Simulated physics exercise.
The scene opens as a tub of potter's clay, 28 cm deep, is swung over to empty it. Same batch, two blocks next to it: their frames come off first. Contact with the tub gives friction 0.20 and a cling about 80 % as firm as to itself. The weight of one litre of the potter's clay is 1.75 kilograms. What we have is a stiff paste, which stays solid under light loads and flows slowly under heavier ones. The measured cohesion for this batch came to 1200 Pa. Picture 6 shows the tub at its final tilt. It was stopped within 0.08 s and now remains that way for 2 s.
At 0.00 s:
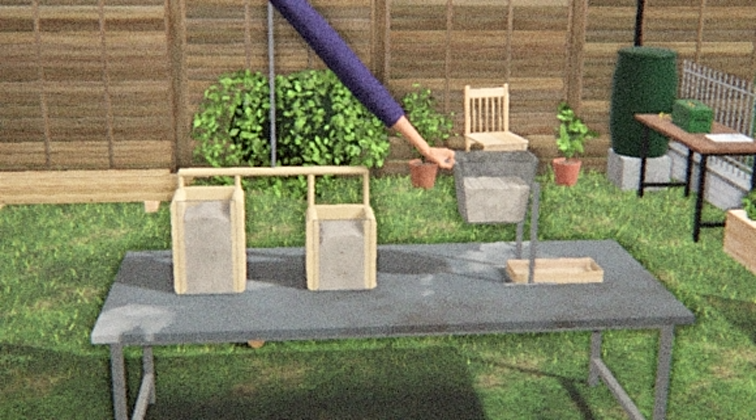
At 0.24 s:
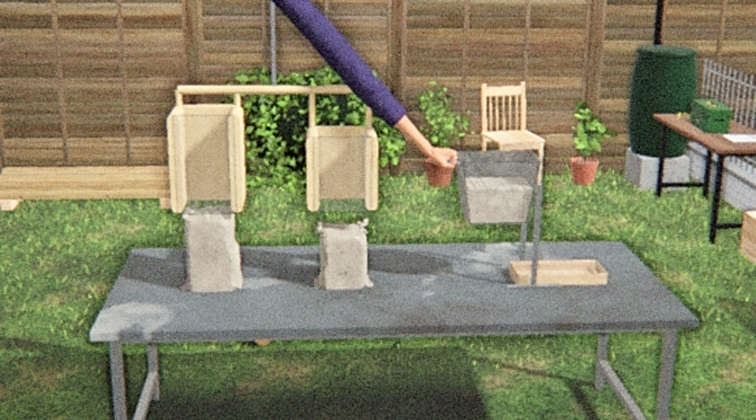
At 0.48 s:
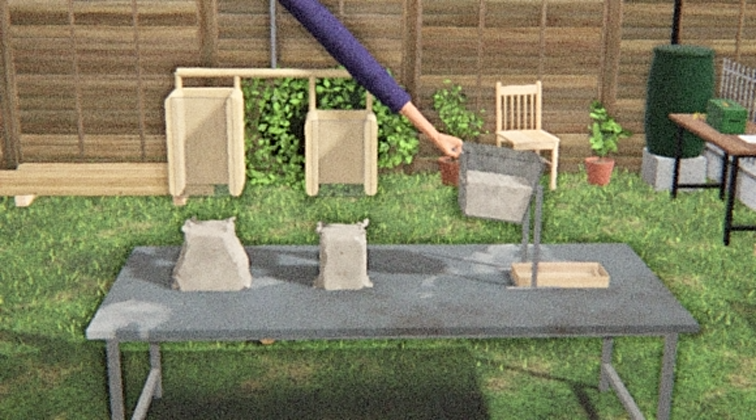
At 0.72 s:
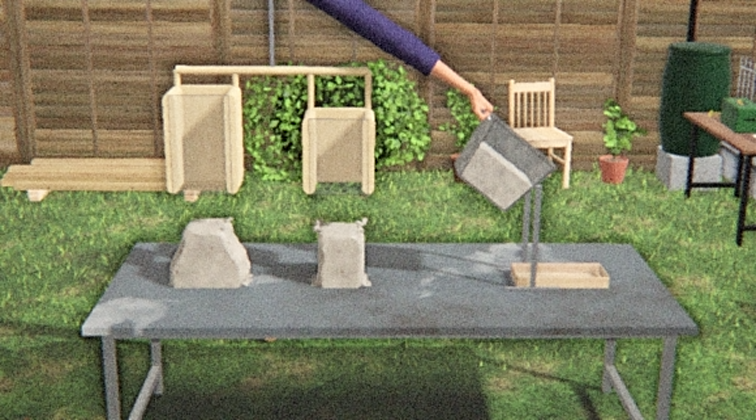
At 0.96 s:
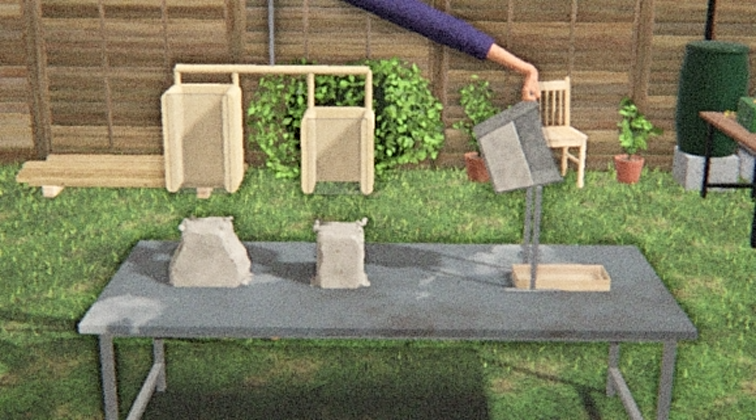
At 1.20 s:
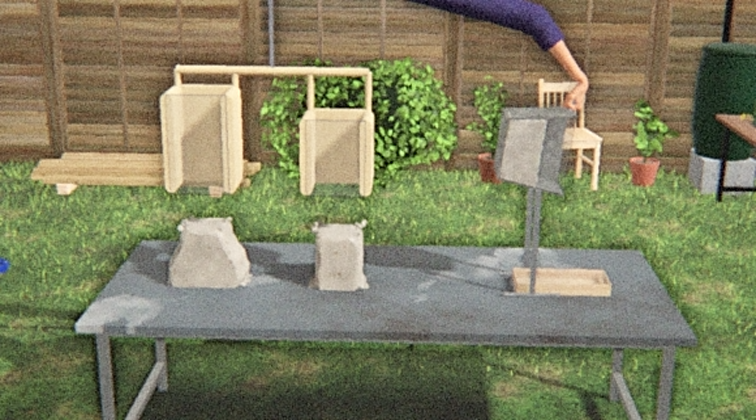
A hand holds a tub while moulds rise and the left block sags, then upends it.
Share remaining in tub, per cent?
Approx. 48 %.
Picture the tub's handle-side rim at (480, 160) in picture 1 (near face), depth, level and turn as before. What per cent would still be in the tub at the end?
Some 100 per cent, I reckon.
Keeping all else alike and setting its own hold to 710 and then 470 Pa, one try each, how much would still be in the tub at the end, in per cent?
Roughly 50 % followed by roughly 45 %.
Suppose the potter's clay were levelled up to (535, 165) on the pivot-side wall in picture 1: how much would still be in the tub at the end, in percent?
Then roughly 35 %.
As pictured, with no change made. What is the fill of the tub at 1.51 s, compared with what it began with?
Some 100 per cent.
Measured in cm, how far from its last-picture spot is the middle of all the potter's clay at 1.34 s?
About 2 cm.
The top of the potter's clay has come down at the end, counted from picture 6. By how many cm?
14 cm or so.
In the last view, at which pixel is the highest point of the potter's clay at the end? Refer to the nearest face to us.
About (527, 154).
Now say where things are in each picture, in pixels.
The first picture shows handle-side rim at (461, 161), tilt 0 degrees; top of the potter's clay at (524, 187); blocks stand 37 cm, 26 cm (left to right).
The second picture shows handle-side rim at (463, 161), tilt 0 degrees; top of the potter's clay at (527, 188); blocks stand 34 cm, 26 cm (left to right).
The third picture shows handle-side rim at (468, 152), tilt 8 degrees; top of the potter's clay at (471, 180); blocks stand 28 cm, 26 cm (left to right).
The fourth picture shows handle-side rim at (496, 120), tilt 38 degrees; top of the potter's clay at (480, 147); blocks stand 27 cm, 26 cm (left to right).
The fifth picture shows handle-side rim at (539, 107), tilt 70 degrees; top of the potter's clay at (511, 123); blocks stand 27 cm, 26 cm (left to right).
The sixth picture shows handle-side rim at (577, 118), tilt 96 degrees; top of the potter's clay at (541, 121); blocks stand 27 cm, 26 cm (left to right).
After 1.34 s, the tub is at 96 degrees and holds 100 %.
After 1.51 s, the tub is at 96 degrees and holds 100 %.
After 1.68 s, the tub is at 96 degrees and holds 91 %.
After 1.85 s, the tub is at 96 degrees and holds 68 %.
After 3.20 s, at the end, the tub is at 96 degrees and holds 48 %.
